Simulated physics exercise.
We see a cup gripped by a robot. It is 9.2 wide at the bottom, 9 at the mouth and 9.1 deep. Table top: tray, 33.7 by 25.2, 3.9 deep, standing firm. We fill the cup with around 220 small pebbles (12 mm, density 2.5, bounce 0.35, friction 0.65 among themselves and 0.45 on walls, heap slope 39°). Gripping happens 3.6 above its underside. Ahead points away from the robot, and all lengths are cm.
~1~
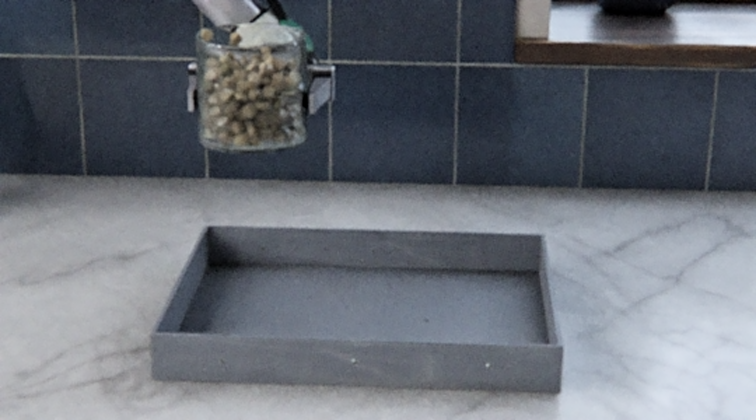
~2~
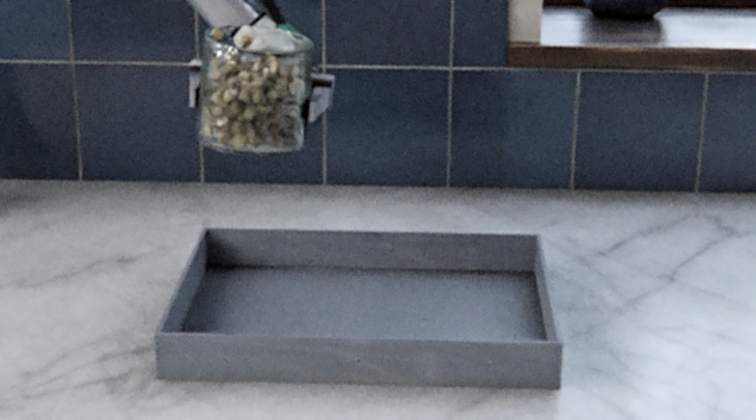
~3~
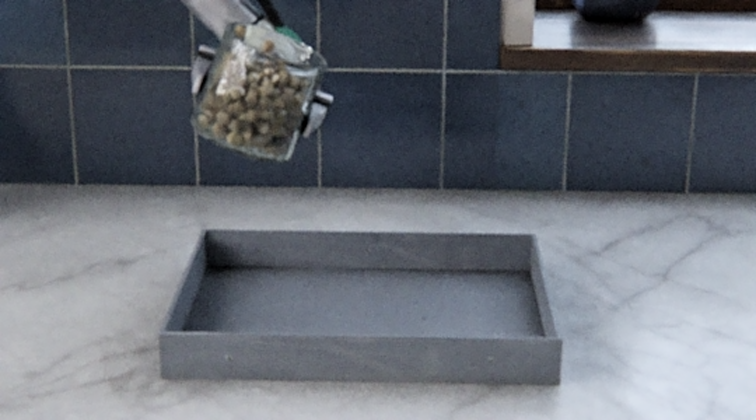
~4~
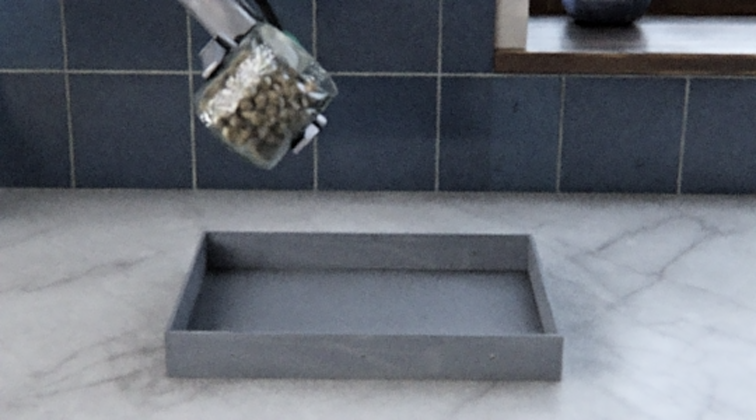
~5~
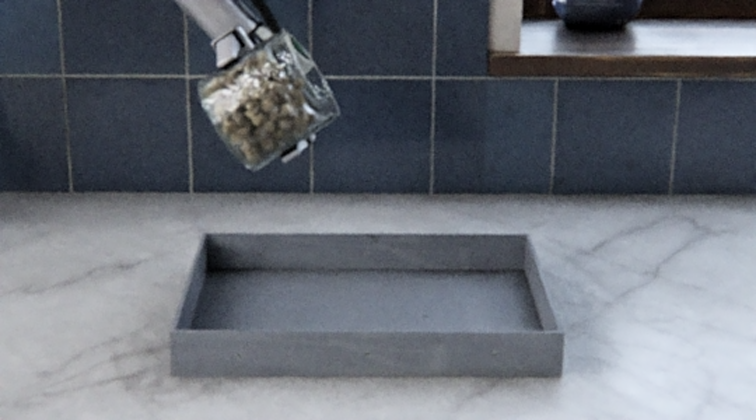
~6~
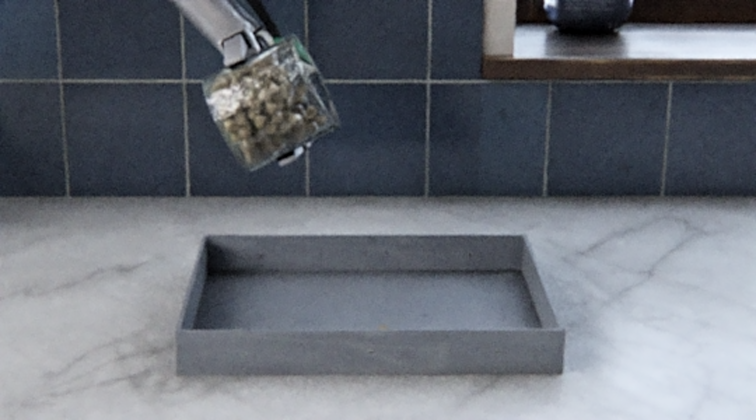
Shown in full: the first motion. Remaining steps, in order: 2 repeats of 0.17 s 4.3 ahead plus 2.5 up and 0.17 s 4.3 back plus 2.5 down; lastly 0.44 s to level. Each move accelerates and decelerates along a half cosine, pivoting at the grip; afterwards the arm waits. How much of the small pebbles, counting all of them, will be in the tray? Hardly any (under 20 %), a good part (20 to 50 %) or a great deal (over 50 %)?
Hardly any.
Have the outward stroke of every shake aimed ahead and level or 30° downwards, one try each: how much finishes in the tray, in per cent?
About 5 and 5 per cent.
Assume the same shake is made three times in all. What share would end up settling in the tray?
15 per cent or so.
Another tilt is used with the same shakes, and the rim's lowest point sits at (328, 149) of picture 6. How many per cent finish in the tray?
50 %.
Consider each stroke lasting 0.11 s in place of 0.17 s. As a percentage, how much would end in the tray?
Roughly 55 in a hundred.
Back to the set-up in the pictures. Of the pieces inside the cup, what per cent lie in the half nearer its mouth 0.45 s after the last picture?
Roughly 40 %.
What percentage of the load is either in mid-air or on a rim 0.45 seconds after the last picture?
It amounts to roughly 0 in a hundred.
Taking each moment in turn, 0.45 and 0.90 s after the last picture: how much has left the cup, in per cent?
The share out is 5 per cent at the earlier time and 10 per cent at the later one.
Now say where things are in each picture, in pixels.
In the first frame, cup middle at (253, 89), level; upper third of the load around (255, 81), from x 205 to 300, top at y 35; 222 in the cup.
In the second frame, cup middle at (255, 91), tilted 6° forward; upper third of the load around (255, 84), from x 205 to 300, top at y 35.
In the third frame, cup middle at (259, 93), tilted 22° forward; upper third of the load around (250, 84), from x 205 to 305, top at y 30.
In the fourth frame, cup middle at (264, 97), tilted 41° forward; upper third of the load around (249, 85), from x 210 to 310, top at y 55; 221 in the cup, 1 in flight or on a rim.
In the fifth frame, cup middle at (268, 101), tilted 57° forward; upper third of the load around (249, 85), from x 215 to 360, top at y 60; 221 in the cup, 1 in the tray.
In the sixth frame, cup middle at (271, 104), tilted 63° forward; upper third of the load around (251, 87), from x 215 to 385, top at y 65; 221 in the cup, 1 in the tray.
Then, 0.45 s later, tilted 63° forward, highest piece 25 above the table; 209 in the cup, 13 in the tray.
Then, 0.90 s later, tilted 32° forward, highest piece 25 above the table; 197 in the cup, 25 in the tray.
Then, 1.32 s later, level, highest piece 26 above the table; 197 in the cup, 25 in the tray.
Then, 2.37 s later, level, highest piece 26 above the table; 197 in the cup, 25 in the tray.
At rest, 197 in the cup, 25 in the tray. That is 11 % in the tray.
